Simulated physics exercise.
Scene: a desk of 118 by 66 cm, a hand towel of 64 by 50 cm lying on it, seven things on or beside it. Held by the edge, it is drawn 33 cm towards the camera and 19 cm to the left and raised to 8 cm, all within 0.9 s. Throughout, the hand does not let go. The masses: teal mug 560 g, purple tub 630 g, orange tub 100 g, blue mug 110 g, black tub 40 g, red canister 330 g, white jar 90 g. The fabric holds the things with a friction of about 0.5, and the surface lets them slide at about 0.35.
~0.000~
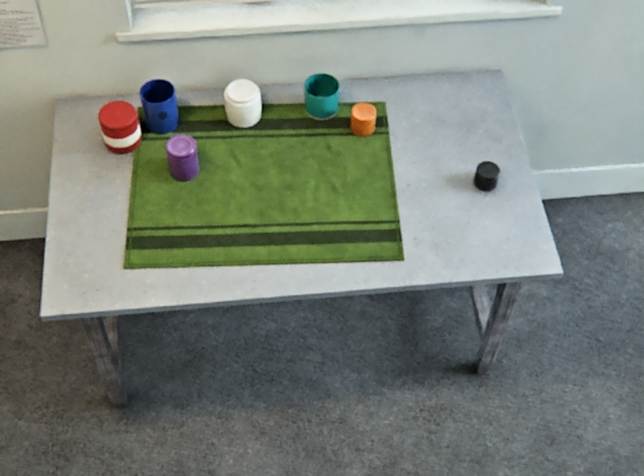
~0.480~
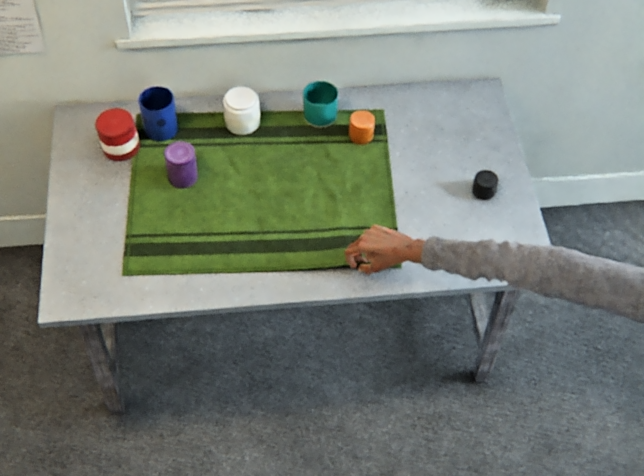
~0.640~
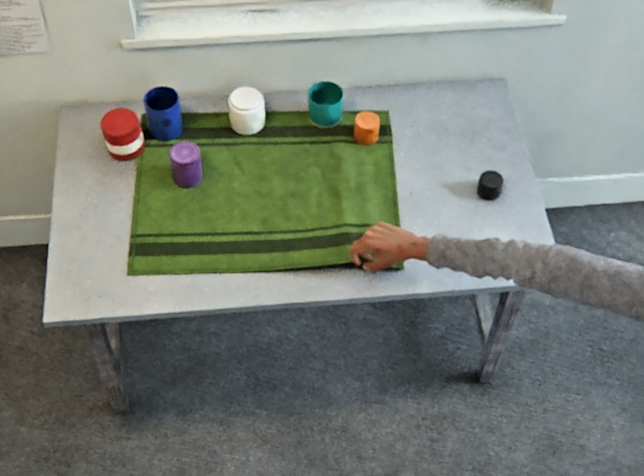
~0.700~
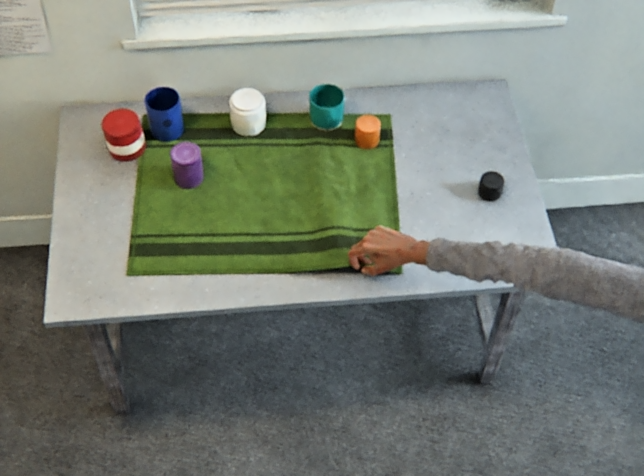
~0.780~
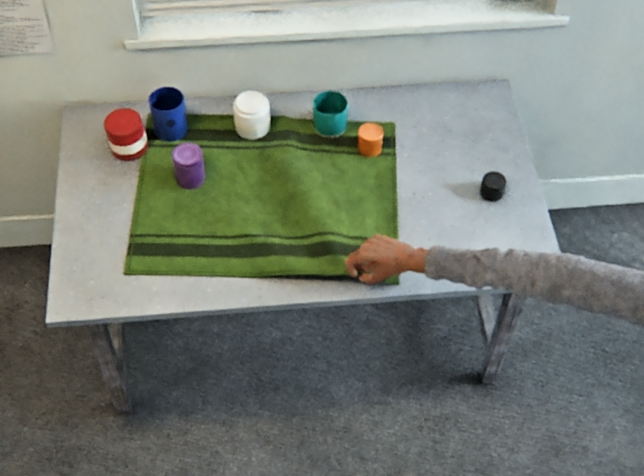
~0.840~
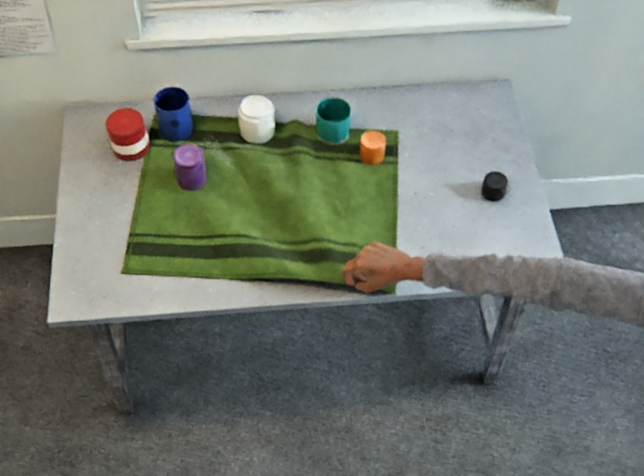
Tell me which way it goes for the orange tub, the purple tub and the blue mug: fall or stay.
One by one: I'd say the orange tub does not leave; I'd say the purple tub does not leave; I'd say the blue mug does not leave.
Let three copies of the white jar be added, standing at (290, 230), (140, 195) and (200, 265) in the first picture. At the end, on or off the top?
So it goes: The first one ends up off, the next is still up there, the last ends up off.
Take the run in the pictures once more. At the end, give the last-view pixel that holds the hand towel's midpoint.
It sits near (266, 268) in pixels.
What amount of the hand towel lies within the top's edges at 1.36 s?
Some 70 in a hundred.
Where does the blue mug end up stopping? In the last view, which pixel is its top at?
It stops around pixel (227, 154).
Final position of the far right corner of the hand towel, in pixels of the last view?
Near (417, 251).
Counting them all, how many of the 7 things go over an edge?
I make it 0.
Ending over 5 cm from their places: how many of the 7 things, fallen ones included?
After counting, the figure is 5.
At 1.0 s, 95 % of the hand towel is still over the top; orange tub 16 cm off its start, blue mug 5 cm off its start, purple tub 3 cm off its start.
At 1.2 s, 80 % of the hand towel is still over the top; orange tub 29 cm off its start, blue mug 14 cm off its start, purple tub 12 cm off its start.
At 1.4 s, 70 % of the hand towel is still over the top; orange tub 39 cm off its start at (376, 249), blue mug 21 cm off its start at (224, 142), purple tub 19 cm off its start at (214, 210).
At 1.5 s, 65 % of the hand towel is still over the top; orange tub 43 cm off its start, blue mug 24 cm off its start, purple tub 23 cm off its start.
At 3.1 s, 65 % of the hand towel is still over the top; orange tub 43 cm off its start at (379, 261), blue mug 24 cm off its start at (227, 154), purple tub 23 cm off its start at (215, 226), teal mug 40 cm off its start at (349, 219).
